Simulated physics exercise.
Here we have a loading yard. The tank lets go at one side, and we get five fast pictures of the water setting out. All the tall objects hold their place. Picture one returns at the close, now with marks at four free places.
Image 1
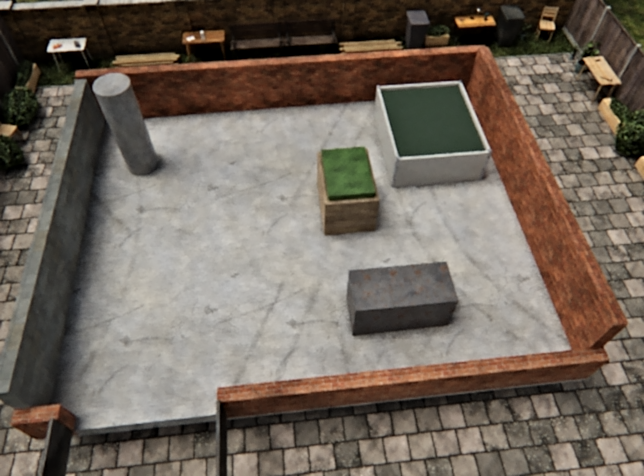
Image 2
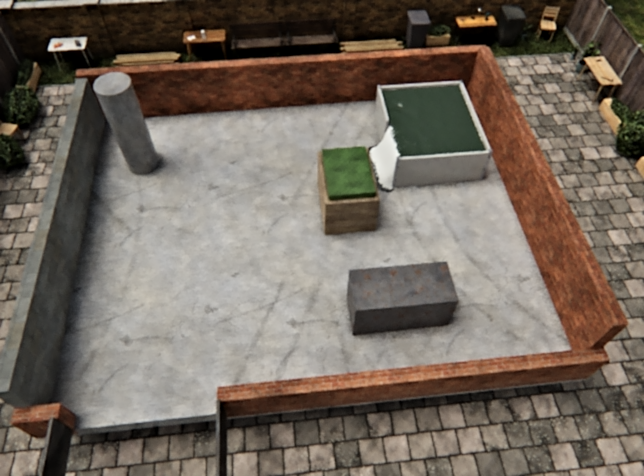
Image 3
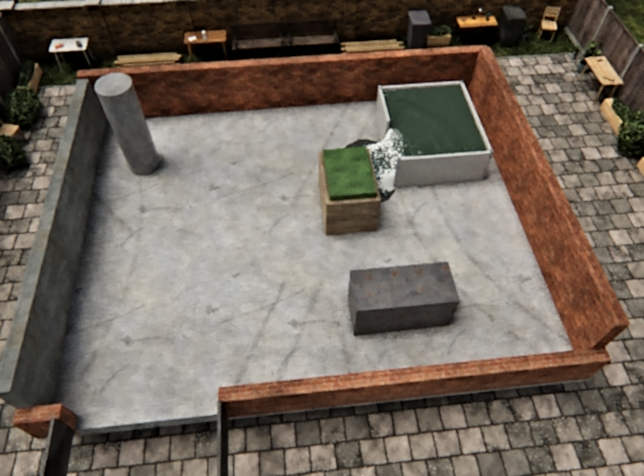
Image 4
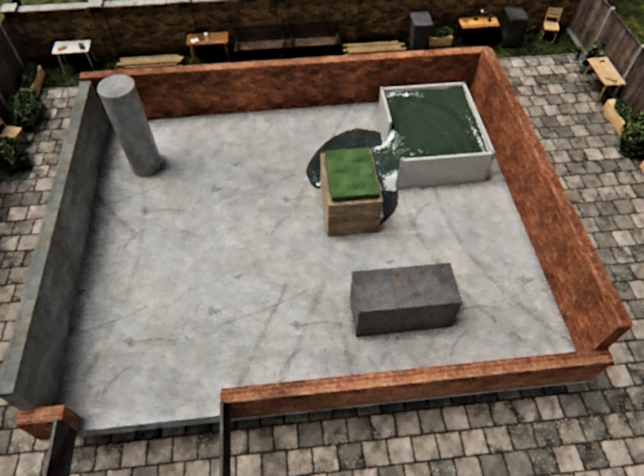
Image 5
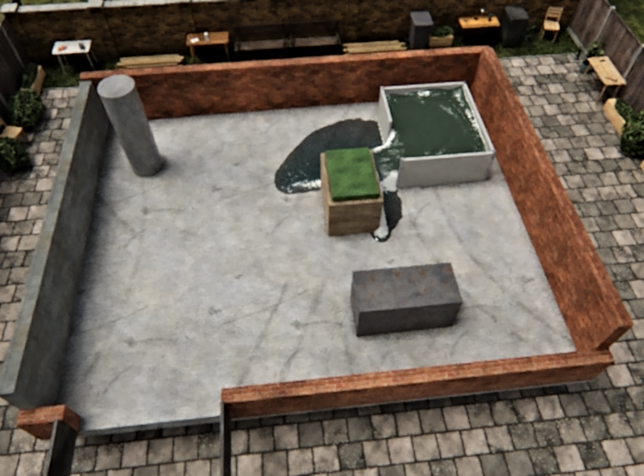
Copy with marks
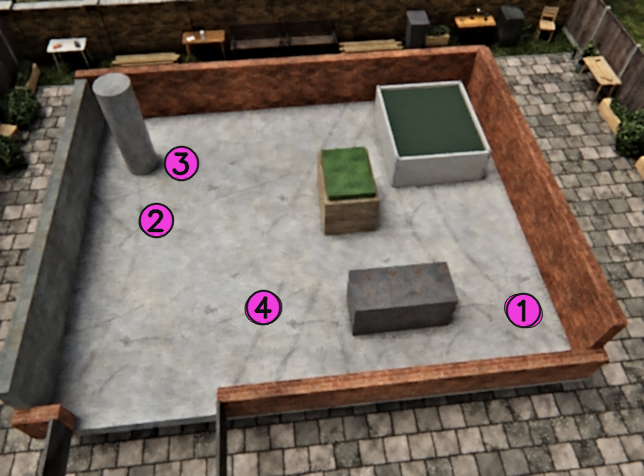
We see a walled yard with a pillar, a grass-topped block and a dark grey block, where dark green water pours from the left side of a white-walled tank, meets the grass-topped block and spreads around it, mostly leftward.
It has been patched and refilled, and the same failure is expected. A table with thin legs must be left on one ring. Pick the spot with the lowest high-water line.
4.
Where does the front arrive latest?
That would be 4.
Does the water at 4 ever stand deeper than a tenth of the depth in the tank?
No, it does not.
On the marked copy, 1 at (523, 310); 2 at (156, 220); 3 at (181, 163); 4 at (263, 307).
Choosing 1, the water peaks at about 21 % of the depth that stood in the tank.
Choosing 2, the water peaks at about 19 % of the depth that stood in the tank.
Choosing 3, the water peaks at about 17 % of the depth that stood in the tank.
Choosing 4, the water peaks at about 8 % of the depth that stood in the tank.
